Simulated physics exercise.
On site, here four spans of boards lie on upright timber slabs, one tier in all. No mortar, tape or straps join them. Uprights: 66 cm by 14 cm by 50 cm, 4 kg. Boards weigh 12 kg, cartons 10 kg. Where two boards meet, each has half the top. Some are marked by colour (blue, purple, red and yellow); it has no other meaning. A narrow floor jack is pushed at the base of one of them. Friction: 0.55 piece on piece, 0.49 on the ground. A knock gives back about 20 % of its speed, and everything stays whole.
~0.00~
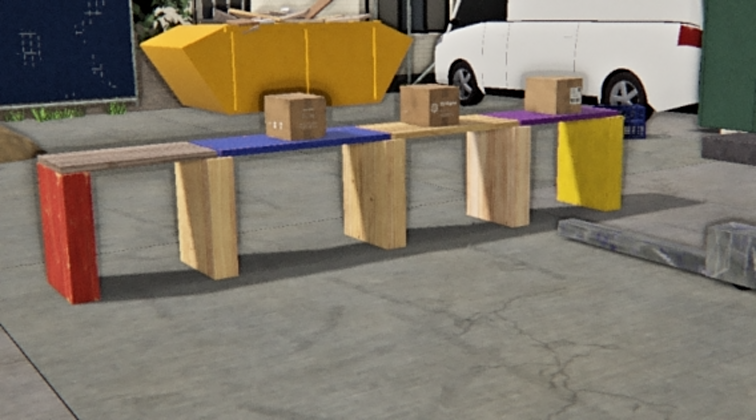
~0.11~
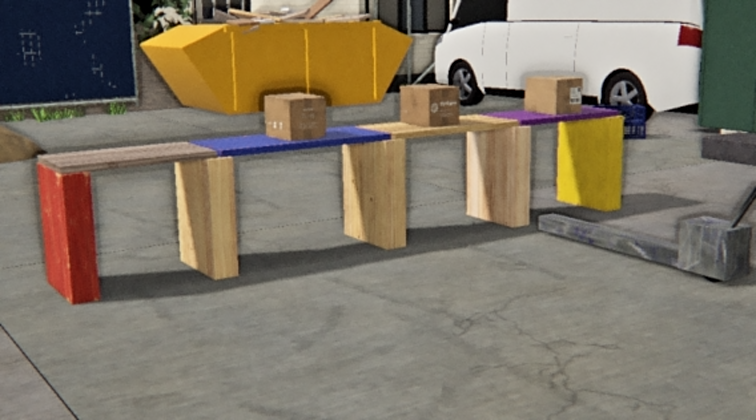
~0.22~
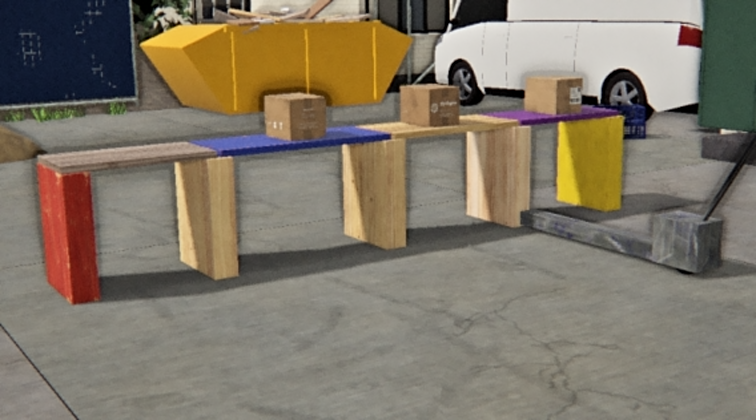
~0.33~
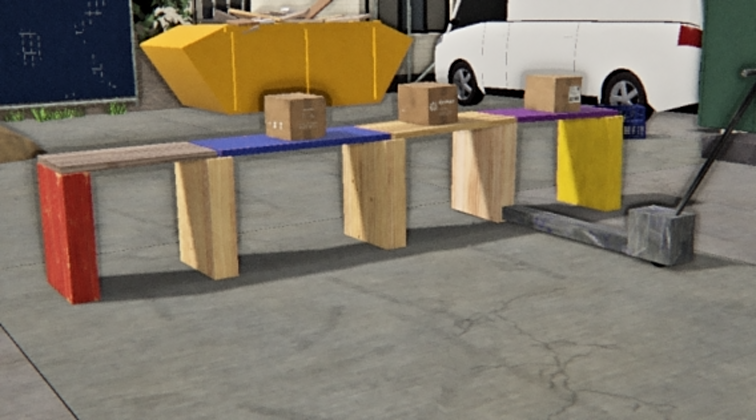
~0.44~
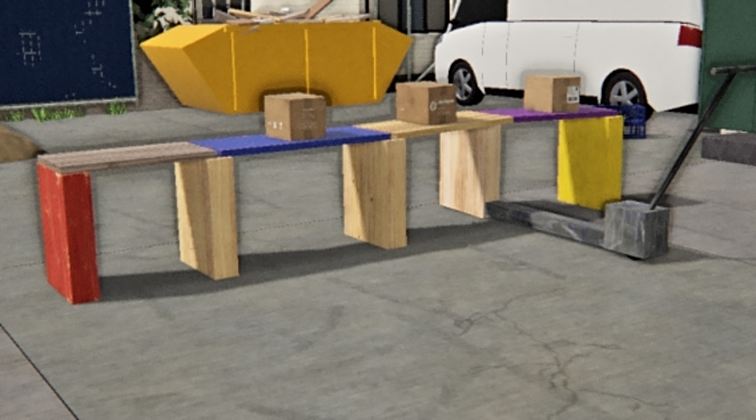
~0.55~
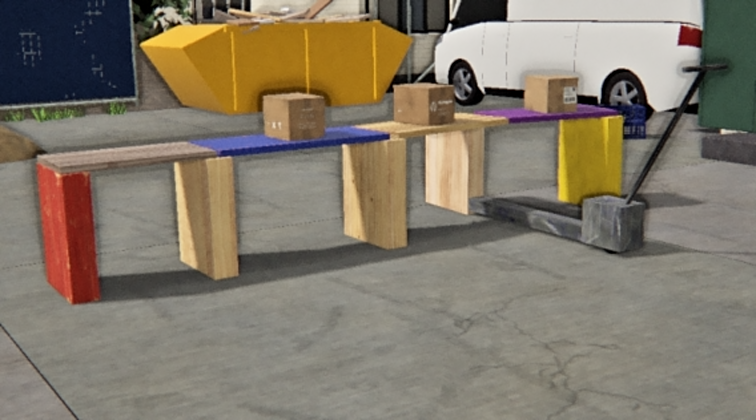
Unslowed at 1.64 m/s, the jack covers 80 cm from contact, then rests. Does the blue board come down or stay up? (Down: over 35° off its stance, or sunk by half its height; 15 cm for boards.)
It stays up.
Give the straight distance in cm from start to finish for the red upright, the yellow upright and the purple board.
About: Red 0, yellow 40, purple 70.
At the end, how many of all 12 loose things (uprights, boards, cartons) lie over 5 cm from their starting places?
It is 6.
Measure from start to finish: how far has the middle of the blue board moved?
Roughly 0 cm away.
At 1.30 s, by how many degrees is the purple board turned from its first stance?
Roughly 0°.
After 0.70 s, none of the 12 pieces down, 5 disturbed; blue board unmoved; purple board leaning 9°.
After 0.96 s, 2 of the 12 pieces down; blue board unmoved; purple board leaning 52°, 28 cm lower.
After 1.30 s, 5 of the 12 pieces down; blue board shifted 26 mm; yellow upright on its side.
After 2.30 s, 5 of the 12 pieces down; blue board unmoved; yellow upright on its side.
At rest (5.8 s), 5 of the 12 pieces down; blue board unmoved; yellow upright on its side; purple board 52 cm lower. As the last picture would show them, middles, blue board near (290, 141), yellow upright near (628, 195).
